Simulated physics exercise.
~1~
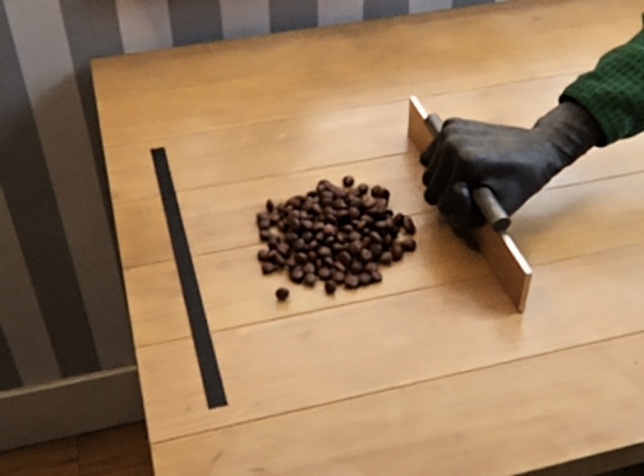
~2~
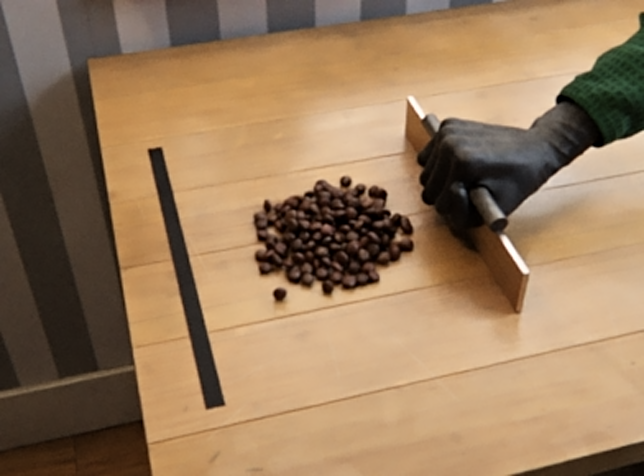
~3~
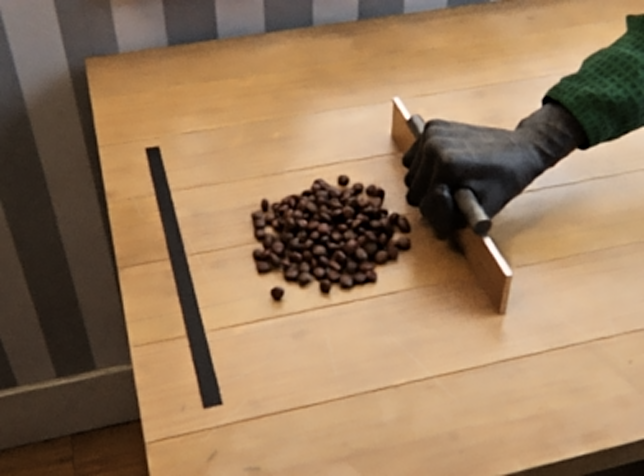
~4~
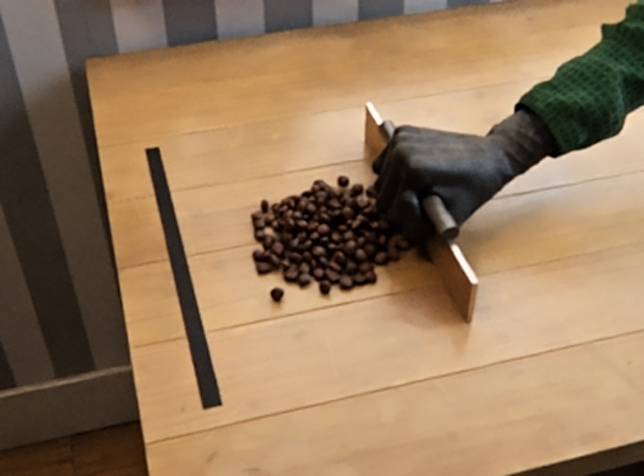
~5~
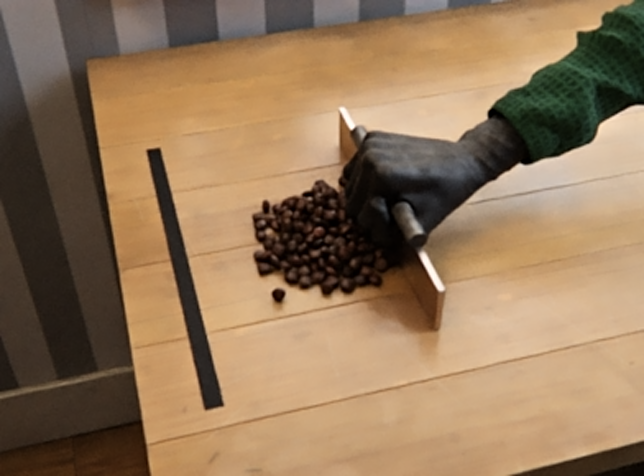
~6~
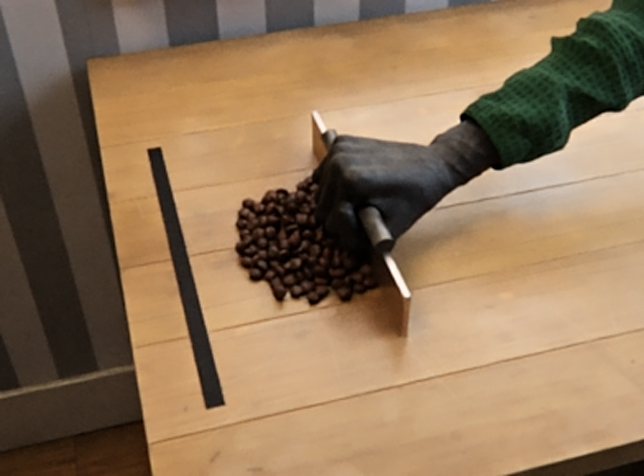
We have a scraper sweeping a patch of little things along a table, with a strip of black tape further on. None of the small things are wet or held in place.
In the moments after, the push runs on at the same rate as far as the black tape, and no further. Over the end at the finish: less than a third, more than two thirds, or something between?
Looks like the floor receives one third up to two.
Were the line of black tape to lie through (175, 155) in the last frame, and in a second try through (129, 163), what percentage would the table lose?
You'd see some 30 in a hundred first, and then 90 in a hundred.
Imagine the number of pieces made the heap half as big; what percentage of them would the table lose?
40 per cent, roughly.
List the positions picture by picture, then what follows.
In the first frame, scraper at (516, 277), at rest; black tape at (160, 158), about a palm's width from the edge; edge at (123, 275); the heap at (334, 225), flat chocolate drops.
In the second frame, scraper at (513, 277), at rest.
In the third frame, scraper at (497, 279); the heap at (329, 225).
In the fourth frame, scraper at (464, 286).
In the fifth frame, scraper at (432, 294); the heap at (334, 235), about a third pushed along.
In the sixth frame, scraper at (398, 300); black tape at (156, 158); edge at (120, 276); the heap at (307, 235), nearly all pushed along.
Soon after the last picture, scraper still moving, near (258, 210); heap all on the table, its front near (157, 265).
A little later, scraper stopped at the black tape; heap about a third over the edge.
Later still, scraper stopped at the black tape; heap about half over the edge.
At rest, scraper stopped at the black tape; heap about half over the edge.
